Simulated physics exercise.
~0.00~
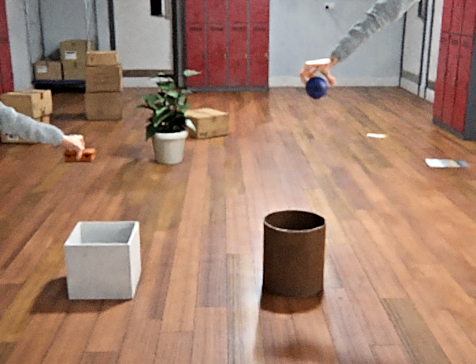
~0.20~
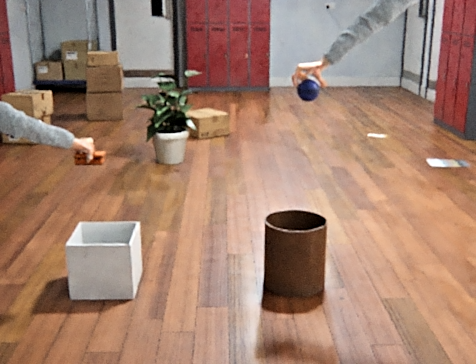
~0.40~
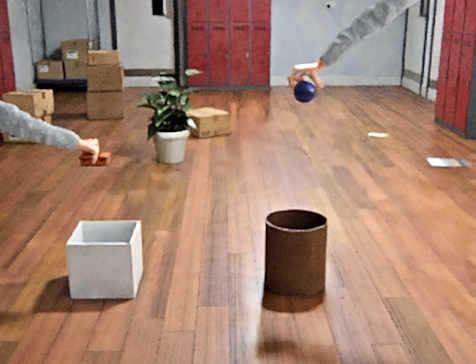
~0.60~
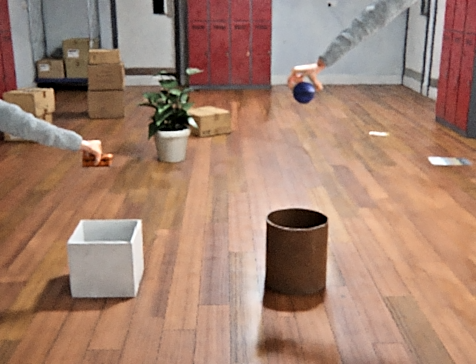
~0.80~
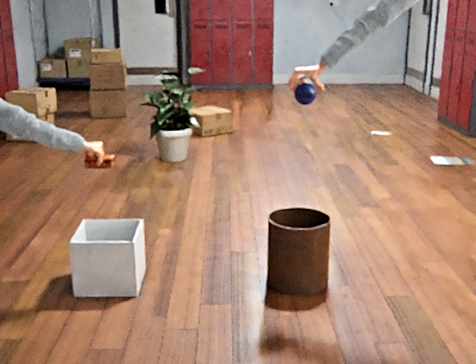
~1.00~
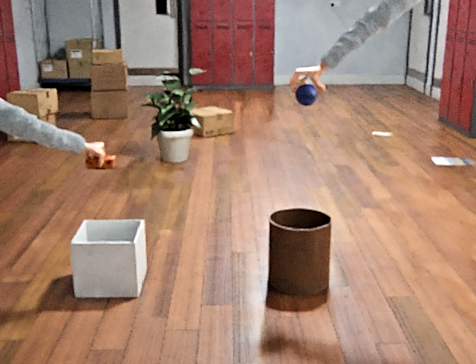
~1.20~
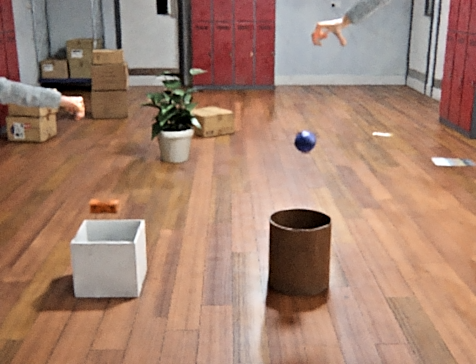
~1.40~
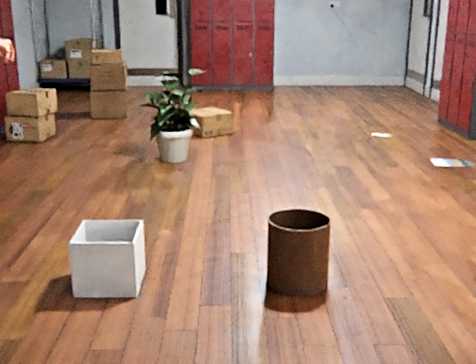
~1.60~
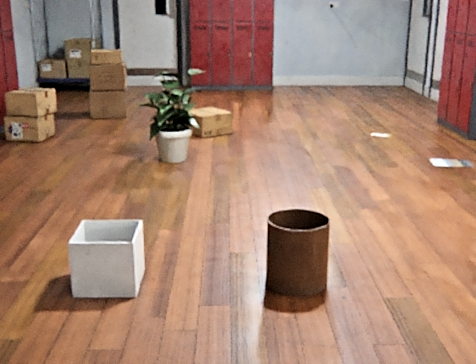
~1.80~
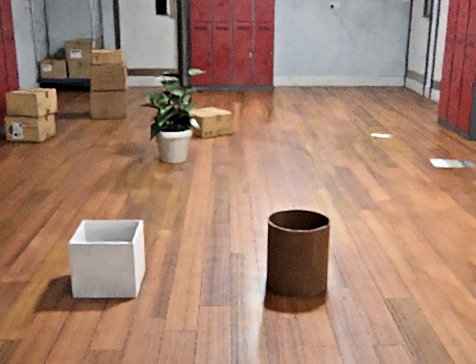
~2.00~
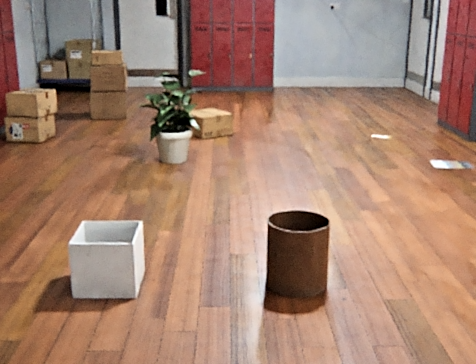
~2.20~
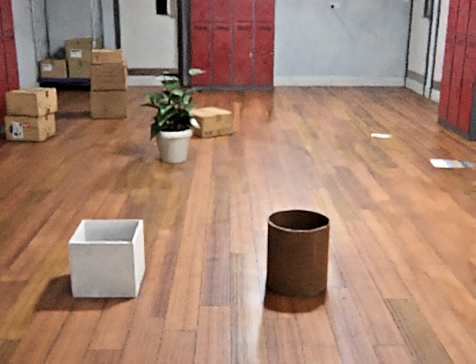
Two grey-sleeved arms reach in from either side of a wood-floored room with red lockers, cardboard boxes and a potted plant, seen from slightly above by a gently swaying camera. The left hand holds a small orange case, and the right one grips a blue ball. Below them stand a square white container at left and a round dark brown bucket at right. The hands shift slightly inward, pause, then let go and draw back as both objects fall. The case drops into the white container and the ball into the bucket, leaving both out of sight and the containers still.
